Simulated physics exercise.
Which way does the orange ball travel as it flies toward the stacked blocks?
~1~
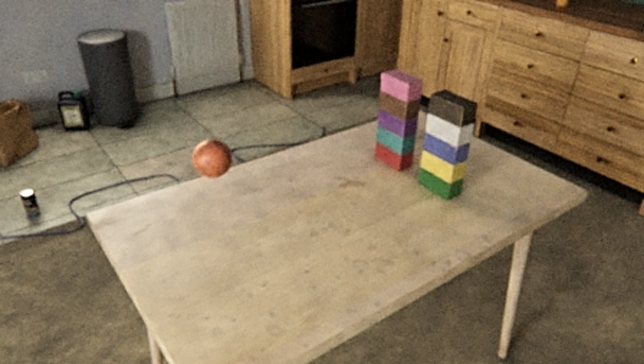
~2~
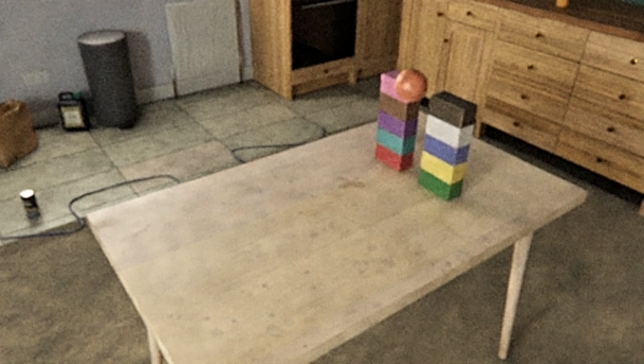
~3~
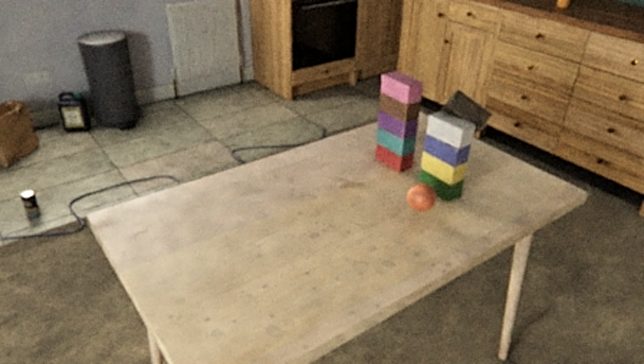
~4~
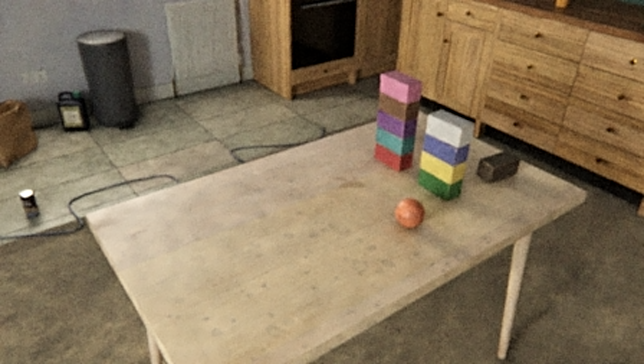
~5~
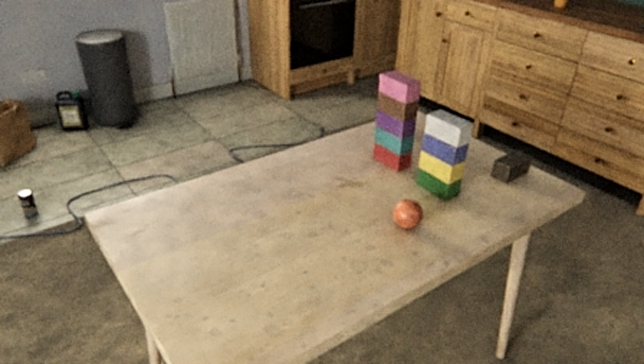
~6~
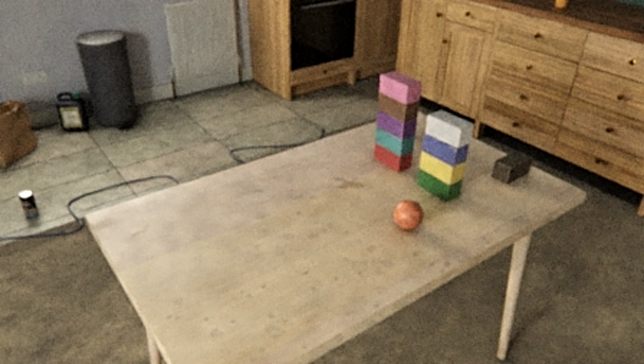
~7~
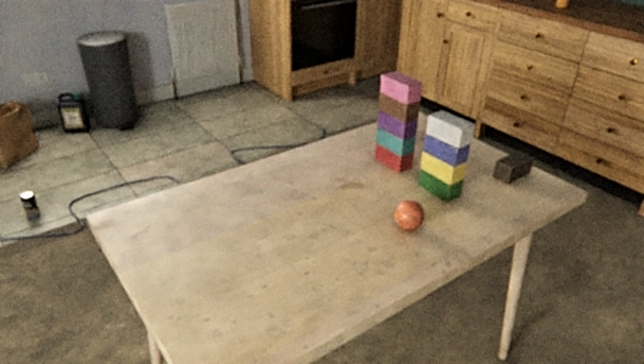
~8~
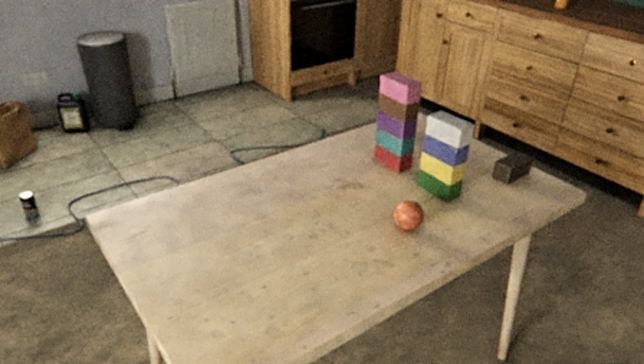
The orange ball flies to the right, toward the stacked blocks.
